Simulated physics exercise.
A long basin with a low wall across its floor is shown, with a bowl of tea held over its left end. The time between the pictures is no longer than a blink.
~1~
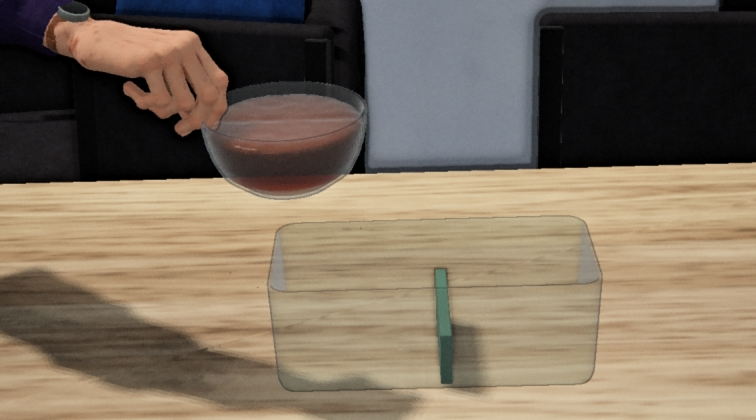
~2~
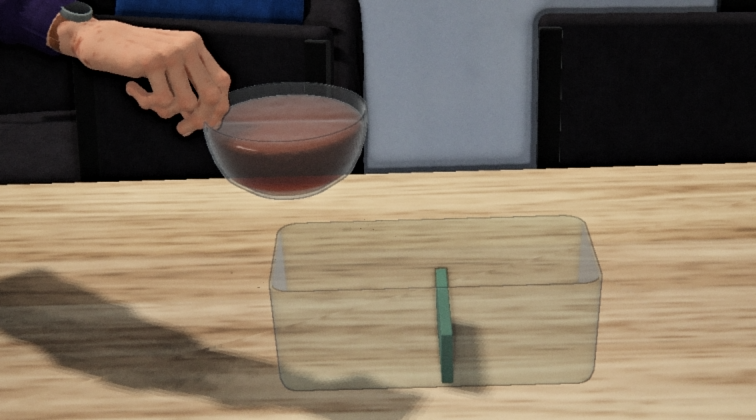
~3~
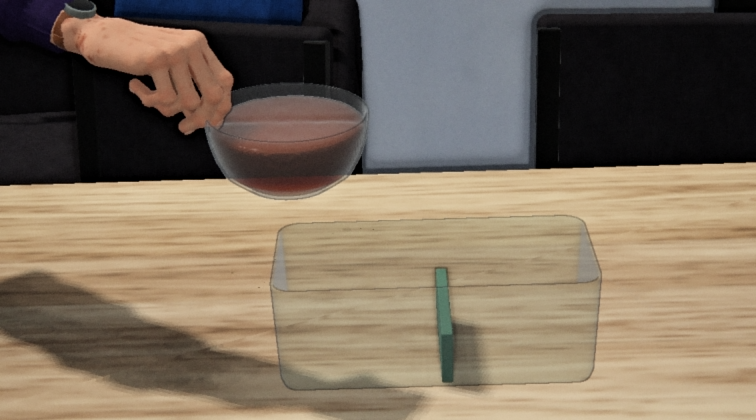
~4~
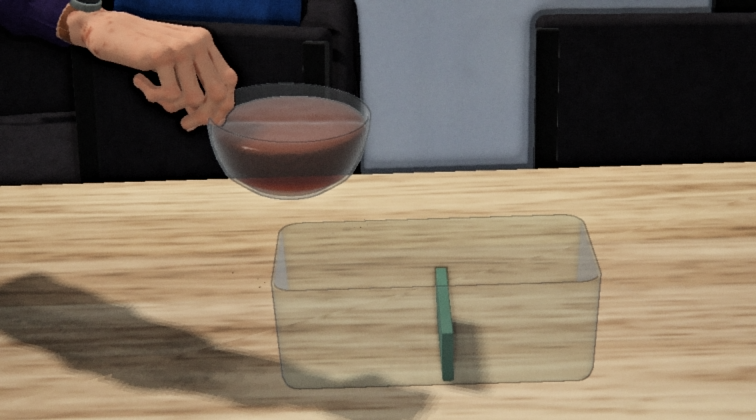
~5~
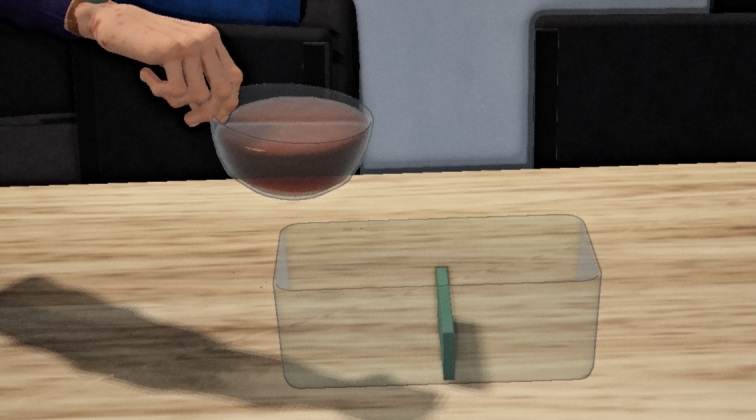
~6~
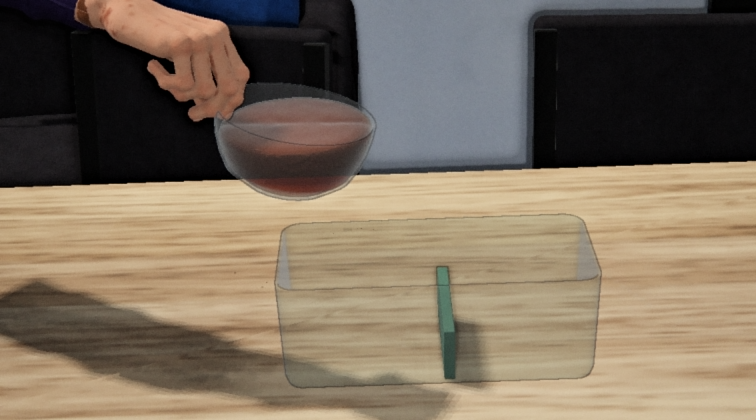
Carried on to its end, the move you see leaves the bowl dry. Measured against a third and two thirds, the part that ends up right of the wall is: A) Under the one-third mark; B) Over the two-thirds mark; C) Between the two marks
Option C: Between the two marks.
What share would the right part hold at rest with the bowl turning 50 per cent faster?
It comes to 35 per cent or so.
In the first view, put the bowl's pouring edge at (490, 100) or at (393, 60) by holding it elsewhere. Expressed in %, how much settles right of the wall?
Roughly 90 in a hundred the first time and 80 in a hundred the second.
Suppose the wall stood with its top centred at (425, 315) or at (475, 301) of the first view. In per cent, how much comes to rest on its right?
First try close to 65 percent, second try close to 0 percent.
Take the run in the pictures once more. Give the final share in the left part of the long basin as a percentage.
Some 55 parts in a hundred.
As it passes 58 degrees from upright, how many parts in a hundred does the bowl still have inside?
50 per cent or so.
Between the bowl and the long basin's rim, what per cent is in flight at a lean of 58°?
About 30 per cent.
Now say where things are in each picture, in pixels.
In the first frame, it leans 0°; its right rim is at (365, 110); the tea meets the walls at (207, 122) and (363, 116); the long basin's rim runs from (273, 258) to (593, 250); the wall's top is at (443, 302).
In the second frame, it leans 0°; its right rim is at (367, 111); the tea meets the walls at (208, 122) and (364, 118).
In the third frame, it leans 2°; its right rim is at (368, 113); the tea meets the walls at (210, 122) and (365, 120).
In the fourth frame, it leans 4°; its right rim is at (370, 116); the tea meets the walls at (213, 122) and (367, 120).
In the fifth frame, it leans 7°; its right rim is at (372, 121); the tea meets the walls at (216, 122) and (370, 121).
In the sixth frame, it leans 11°; its right rim is at (375, 126); the tea meets the walls at (220, 123) and (372, 121).
A moment on, the bowl is tipped part way and 51 per cent is still to pour, 8 is left of the wall and 11 right of it.
Next, the bowl is tipped on its side and 8 per cent is still to pour, 41 is left of the wall and 44 right of it.
Then the bowl is tipped on its side and 0 per cent is still to pour, 55 is left of the wall and 44 right of it.
Later the bowl is tipped on its side and 0 per cent is still to pour, 55 is left of the wall and 44 right of it.
In the end 55 per cent lies left of the wall, 44 right of it and 1 outside.
